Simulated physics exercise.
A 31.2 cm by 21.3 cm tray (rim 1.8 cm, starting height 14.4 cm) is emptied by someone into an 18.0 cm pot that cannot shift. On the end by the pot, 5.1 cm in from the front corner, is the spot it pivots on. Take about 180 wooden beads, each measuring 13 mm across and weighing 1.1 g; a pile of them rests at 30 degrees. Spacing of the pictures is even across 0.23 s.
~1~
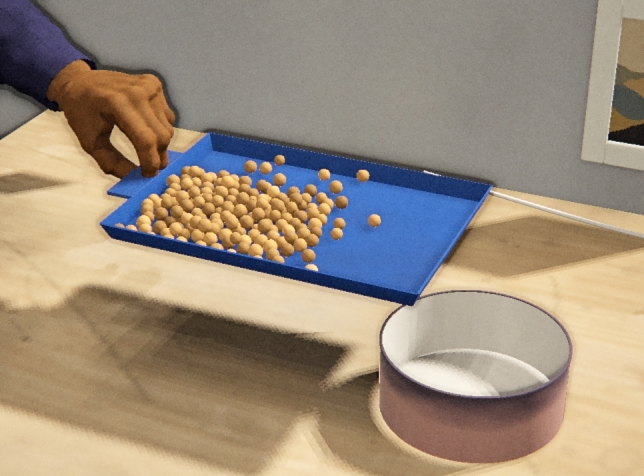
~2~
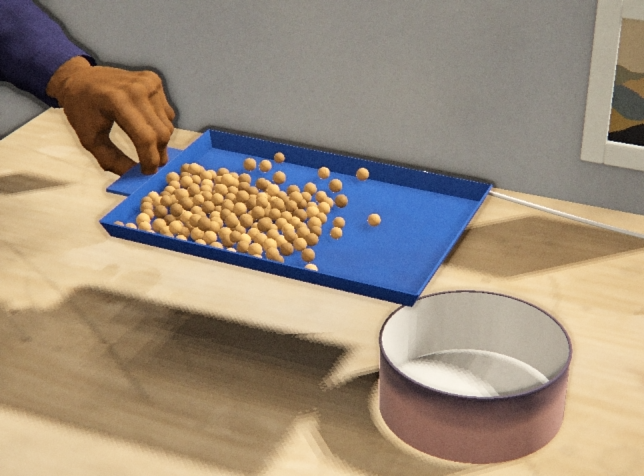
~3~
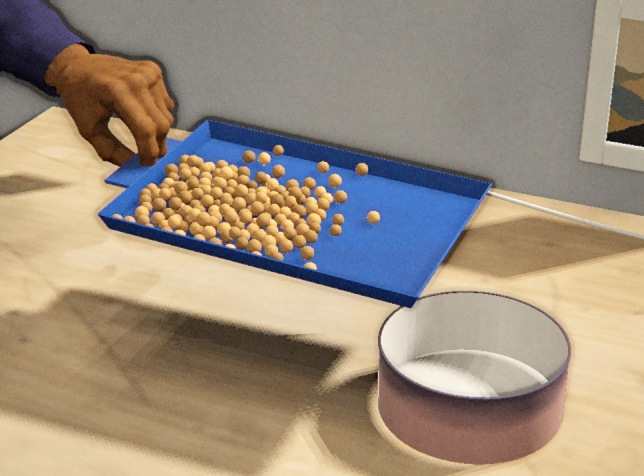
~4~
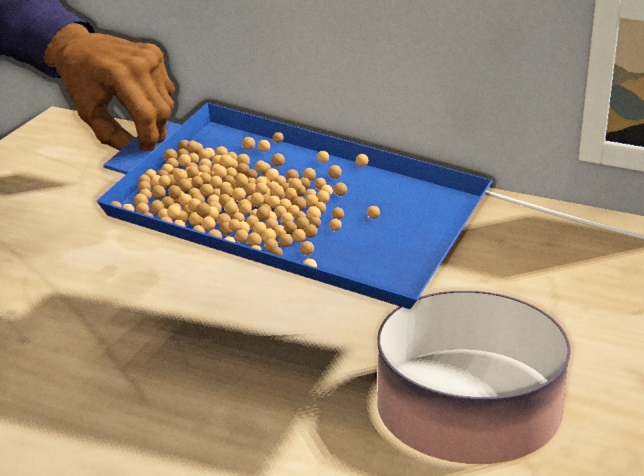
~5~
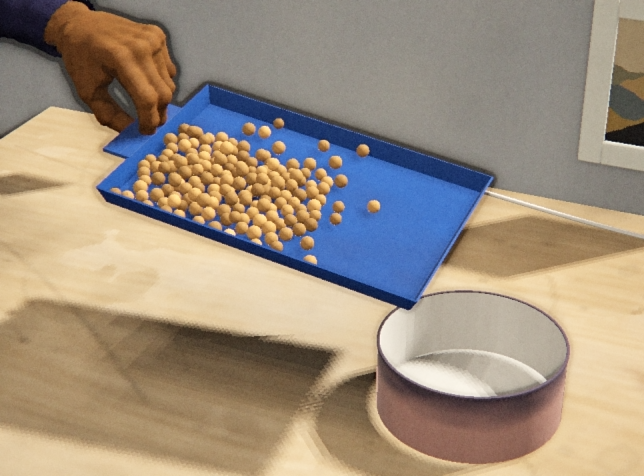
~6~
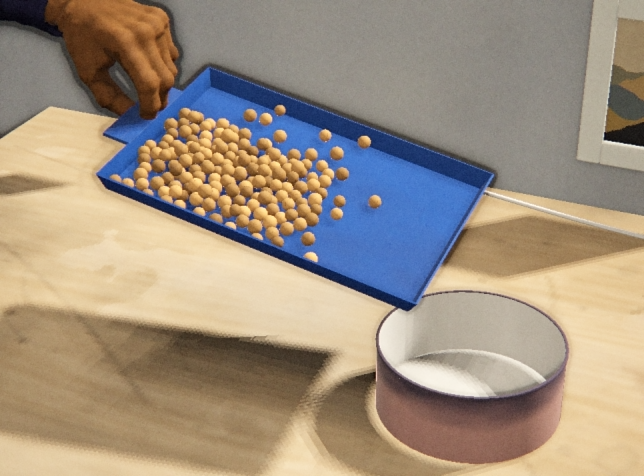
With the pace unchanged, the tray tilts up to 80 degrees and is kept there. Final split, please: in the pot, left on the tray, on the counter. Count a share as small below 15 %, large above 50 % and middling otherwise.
Pot: Large. Tray: Small. Counter: Middling.
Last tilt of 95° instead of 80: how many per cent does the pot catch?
In that case, near 70 percent.
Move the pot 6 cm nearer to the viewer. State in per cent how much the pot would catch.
It would come to roughly 95 percent.
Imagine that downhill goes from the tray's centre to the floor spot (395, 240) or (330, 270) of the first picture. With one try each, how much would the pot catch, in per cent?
That would be close to 70 per cent and then close to 30 per cent.
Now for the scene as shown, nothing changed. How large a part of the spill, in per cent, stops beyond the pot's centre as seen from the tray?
Share: Around 80 %.
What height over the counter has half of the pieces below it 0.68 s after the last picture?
Around 12 cm up.
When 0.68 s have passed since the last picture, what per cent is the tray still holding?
Roughly 45 per cent.
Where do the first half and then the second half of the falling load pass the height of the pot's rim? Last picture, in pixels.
Earlier half close to (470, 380), later half at (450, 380) in pixels.
Then, 0.41 s after the last picture, tilt 46 degrees; the tray holds 100 %, the pot 0 %.
Then, 0.68 s after the last picture, tilt 67 degrees; the tray holds 45 %, the pot 20 %.
Then, 1.06 s after the last picture, tilt 80 degrees; the tray holds 5 %, the pot 65 %.
In the end, pot 70 %, tray 0 %, counter 30 %.
